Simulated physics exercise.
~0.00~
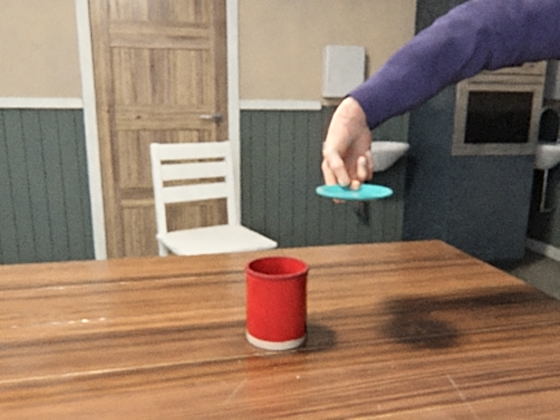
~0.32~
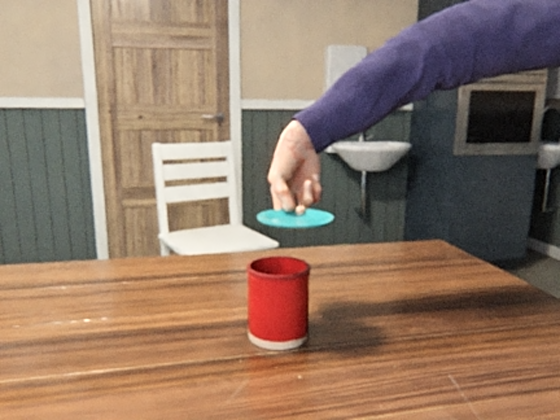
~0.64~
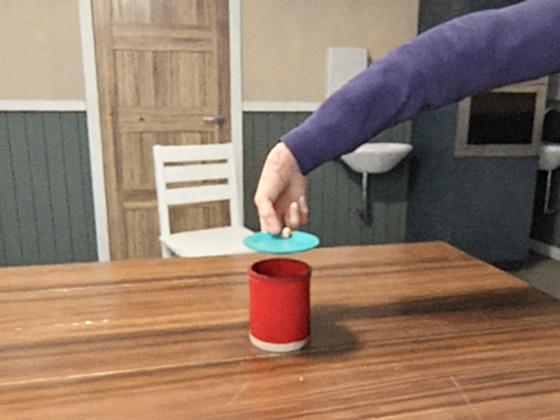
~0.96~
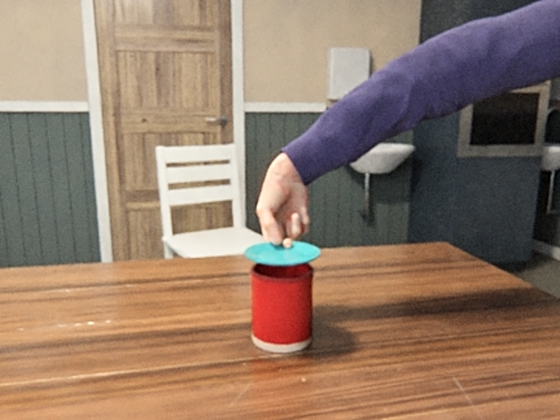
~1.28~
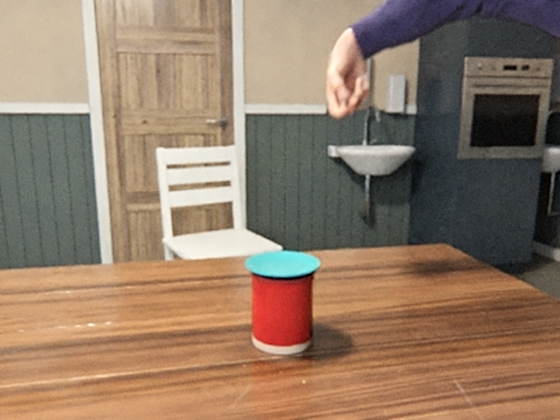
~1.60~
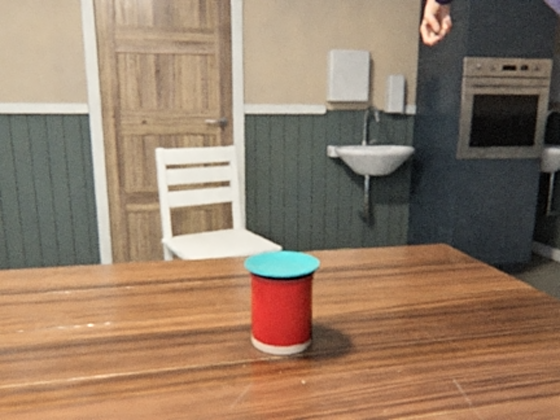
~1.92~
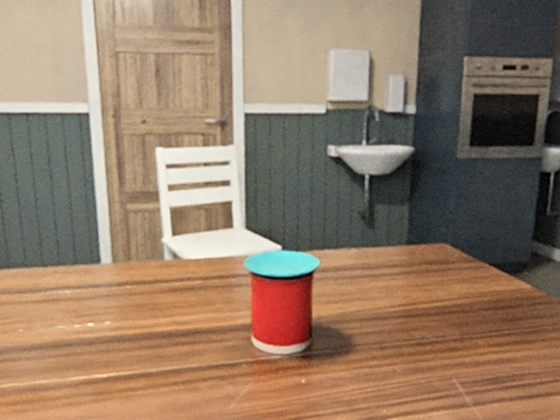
An arm in a purple sleeve reaches in from the right, its hand holding a flat turquoise plate above a wooden table, seen from the front and slightly above. A red cup with a pale base stands open near the middle, with a white chair, a wooden door, a sink and an oven in the room behind. The hand carries the plate left and down until it is over the cup, then lowers it to the rim. It lets go and withdraws up to the right, out of view. The plate stays resting on the rim, covering the opening.
